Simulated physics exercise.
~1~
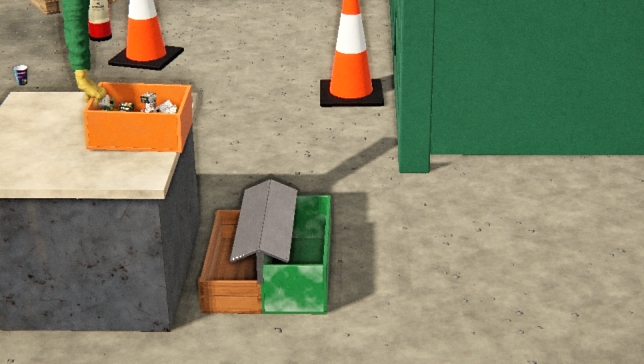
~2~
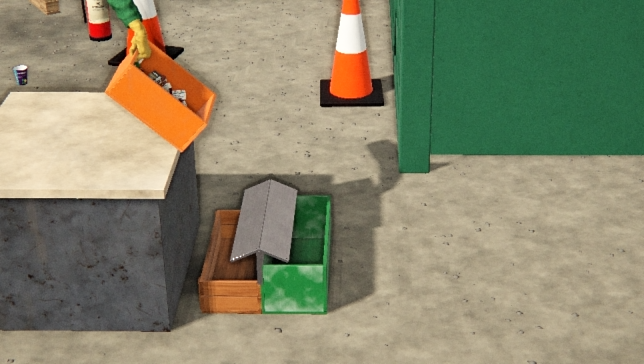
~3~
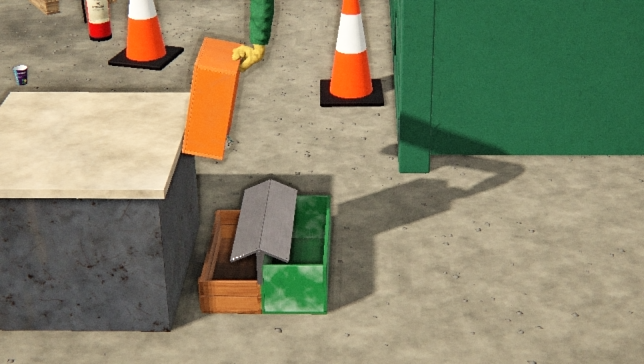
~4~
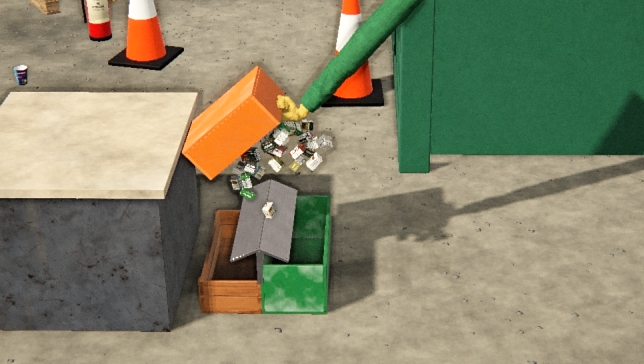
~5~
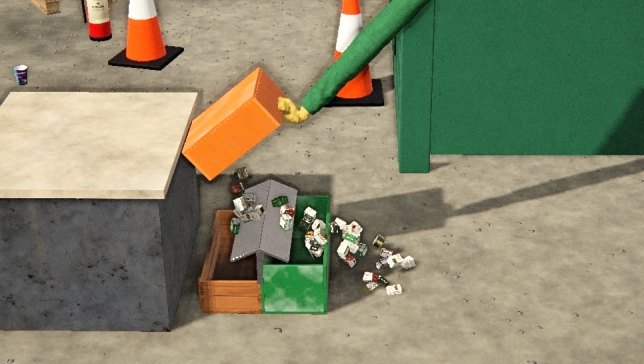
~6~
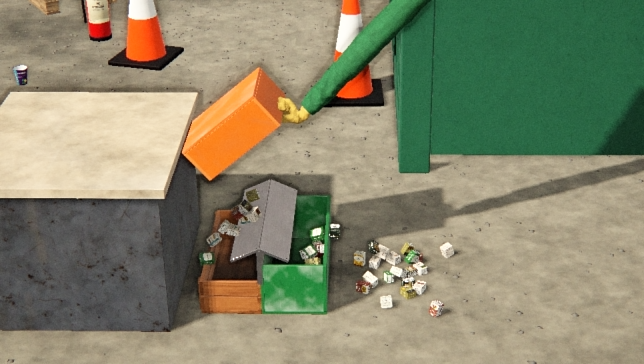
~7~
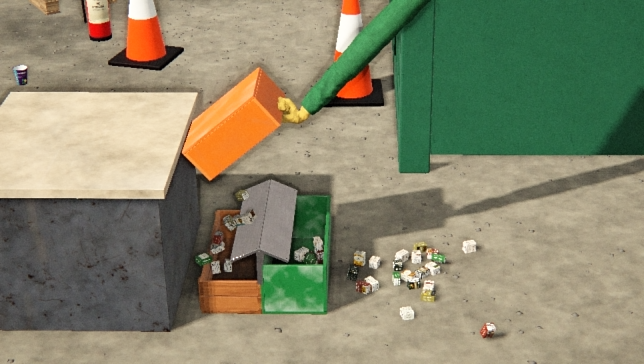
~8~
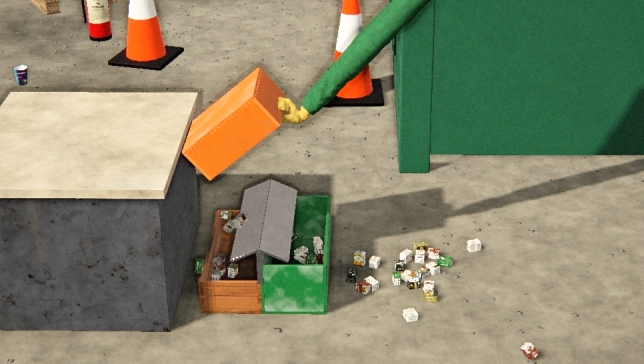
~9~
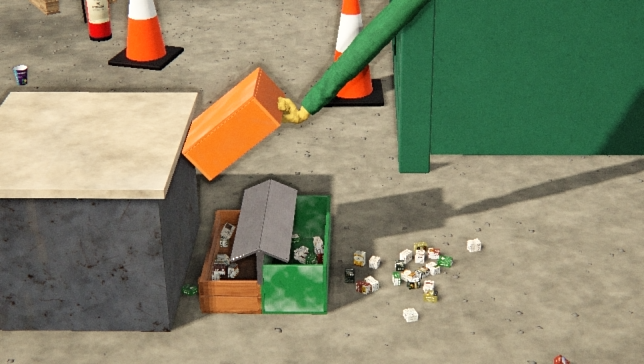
On a stained concrete floor seen from above, a pale-topped dark bench stands at left, with striped cones behind and a green wall at right. Beside the bench sit a wooden box and a green bin, with a grey ridge capping the divide between them. A yellow-gloved hand in a green sleeve lifts an orange tote of small cartons off the bench and tips it steeply rightward. The cartons tumble out, striking the ridge and scattering to both sides. Some settle in each container, but many land on the floor beyond the green bin, and one rolls away toward the lower right.
